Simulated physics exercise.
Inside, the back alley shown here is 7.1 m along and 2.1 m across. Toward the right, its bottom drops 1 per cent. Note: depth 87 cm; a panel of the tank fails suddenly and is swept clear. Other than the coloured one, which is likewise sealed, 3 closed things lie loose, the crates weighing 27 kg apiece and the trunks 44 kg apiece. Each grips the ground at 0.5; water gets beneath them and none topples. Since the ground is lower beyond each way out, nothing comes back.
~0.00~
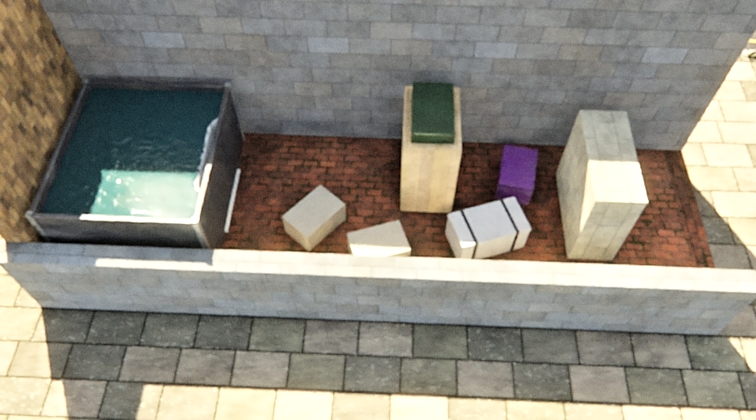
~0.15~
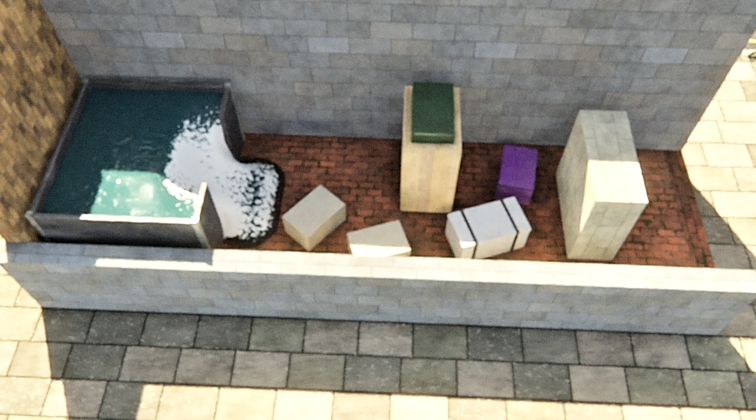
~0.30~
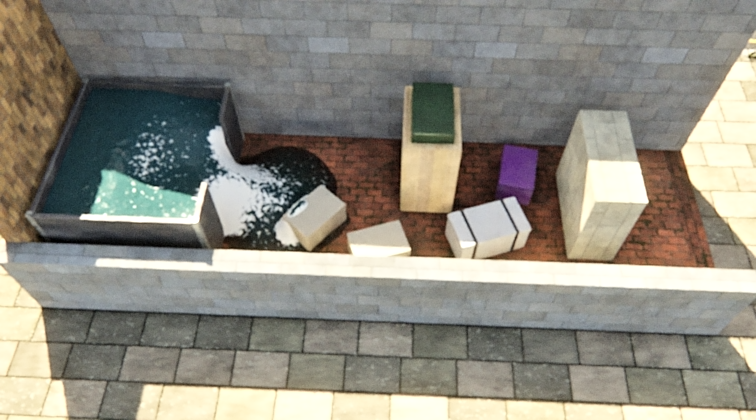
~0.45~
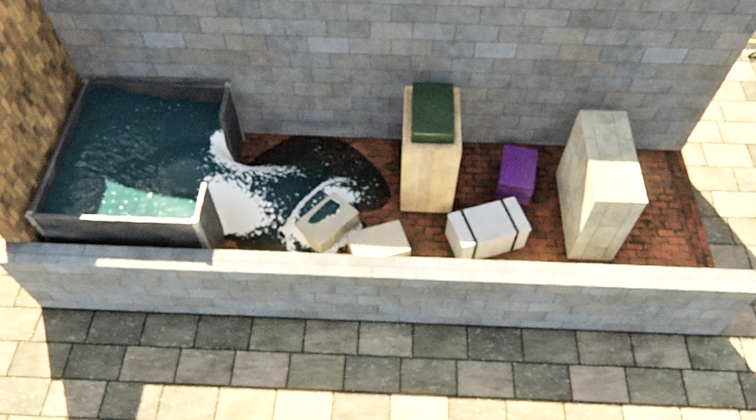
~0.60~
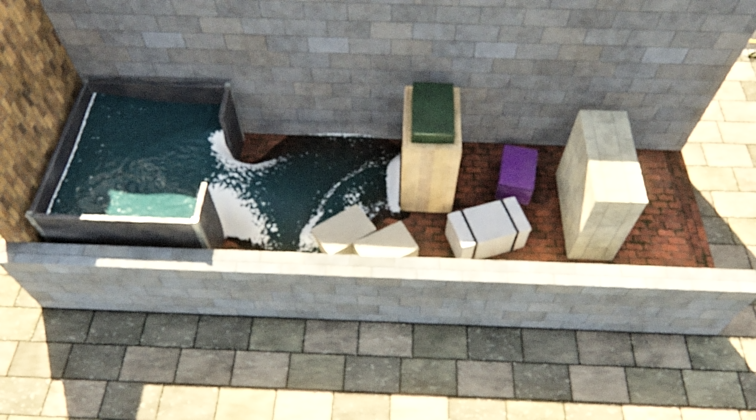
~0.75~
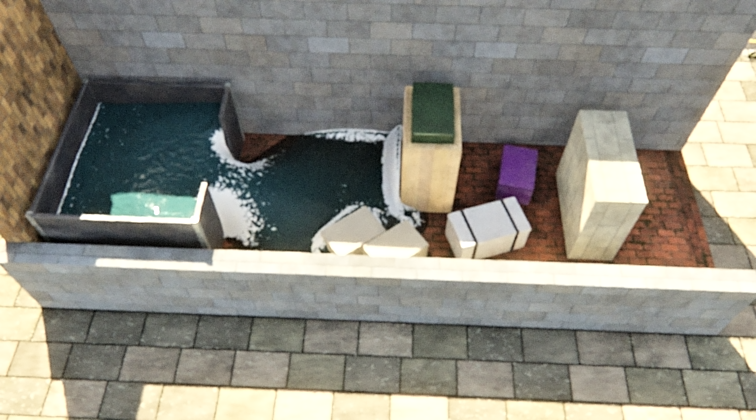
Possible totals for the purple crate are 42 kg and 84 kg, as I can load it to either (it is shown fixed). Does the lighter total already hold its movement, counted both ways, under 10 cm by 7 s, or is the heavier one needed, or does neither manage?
The heavier is needed.
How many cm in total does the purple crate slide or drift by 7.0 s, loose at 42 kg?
Close to 80 centimetres all told.
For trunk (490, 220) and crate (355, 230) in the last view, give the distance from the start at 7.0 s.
So you get 80 cm for the one named first, 200 cm for the other.
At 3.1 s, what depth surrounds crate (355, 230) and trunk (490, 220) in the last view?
Depth approx. 20 cm / 21 cm.
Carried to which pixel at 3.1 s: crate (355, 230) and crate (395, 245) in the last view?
Roughly (493, 189), then roughly (504, 230).
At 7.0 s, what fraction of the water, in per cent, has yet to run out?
Around 72 per cent of the water is still in there.
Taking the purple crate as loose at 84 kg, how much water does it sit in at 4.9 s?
25 cm, roughly.
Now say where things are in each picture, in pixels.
The first frame shows the purple crate at (518, 167), on the bottom; 2.8 m2 under water; 0 of 4 have shifted.
The second frame shows the purple crate at (518, 167) rests on the ground; water covers 3.5 m2; 0 of 4 have shifted.
The third frame shows the purple crate at (518, 167), on the bottom; 4.3 m2 under water; 0 of 4 have shifted.
The fourth frame shows the purple crate at (518, 167) rests on the ground; 5.4 m2 under water; 1 of 4 have shifted.
The fifth frame shows the purple crate at (518, 167), on the bottom; 6.1 m2 under water; 2 of 4 have shifted.
The sixth frame shows the purple crate at (518, 167), on the bottom; water covers 6.6 m2; 2 of 4 have shifted.
After 1.4 s the purple crate would be 0 cm from its start with 42 kg and 0 cm from its start with 84 kg; 6 cm of water round it then.
After 3.1 s the purple crate would be 33 cm from its start with 42 kg and 2 cm from its start with 84 kg; 21 cm of water round it then.
After 4.9 s the purple crate would be 46 cm from its start with 42 kg and 2 cm from its start with 84 kg; 25 cm of water round it then.
After 7.0 s the purple crate would be 45 cm from its start with 42 kg and 2 cm from its start with 84 kg; 21 cm of water round it then.
